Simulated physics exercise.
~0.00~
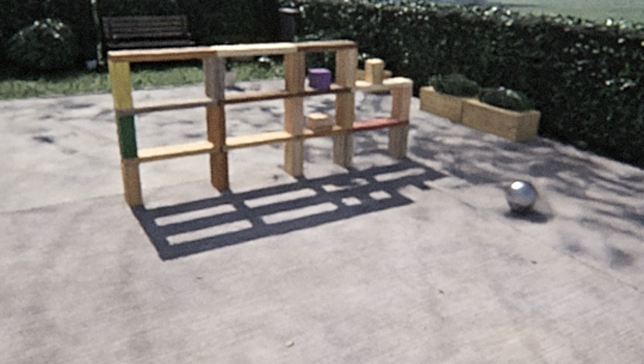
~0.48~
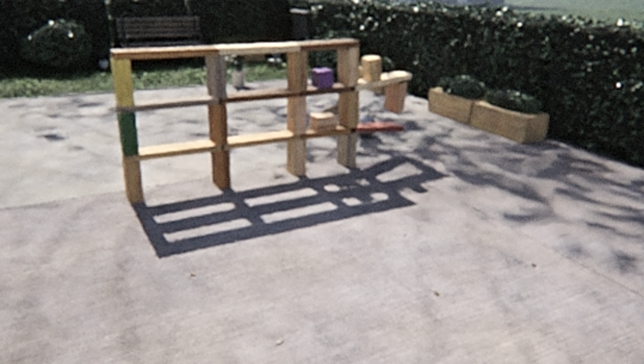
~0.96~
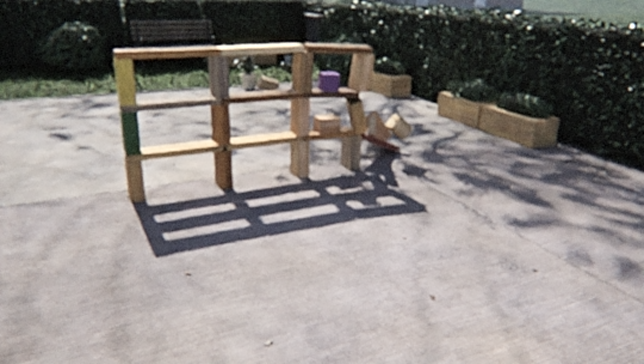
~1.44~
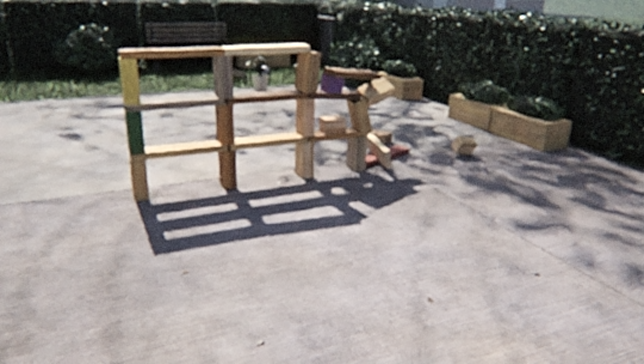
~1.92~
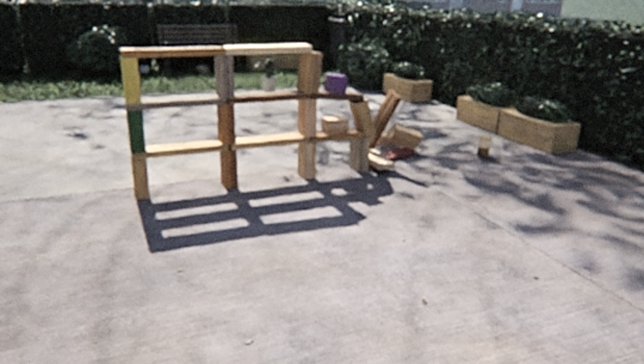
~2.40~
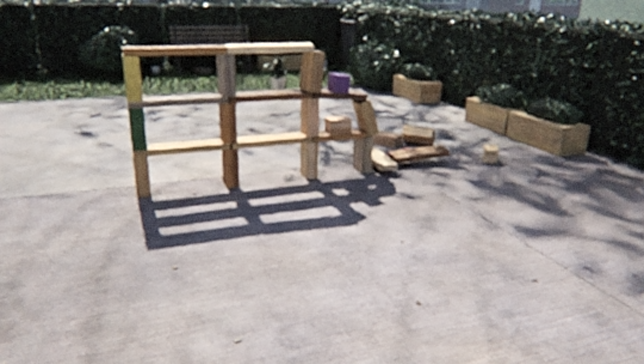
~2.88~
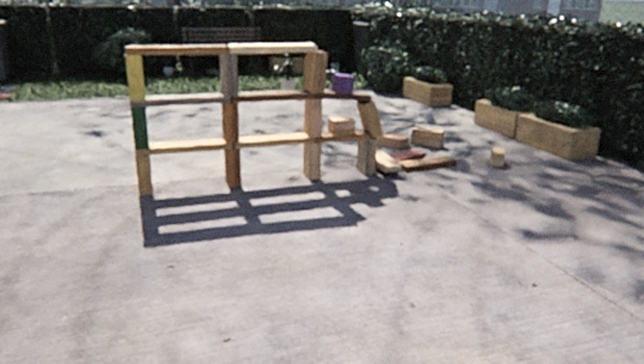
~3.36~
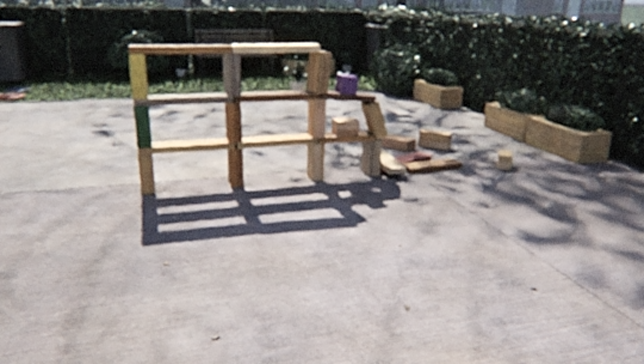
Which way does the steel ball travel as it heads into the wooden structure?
The ball travels to the left, going from the open ground on the right into the wooden structure.
A steel ball rolls left into a wooden frame, toppling its right end, but most stands.
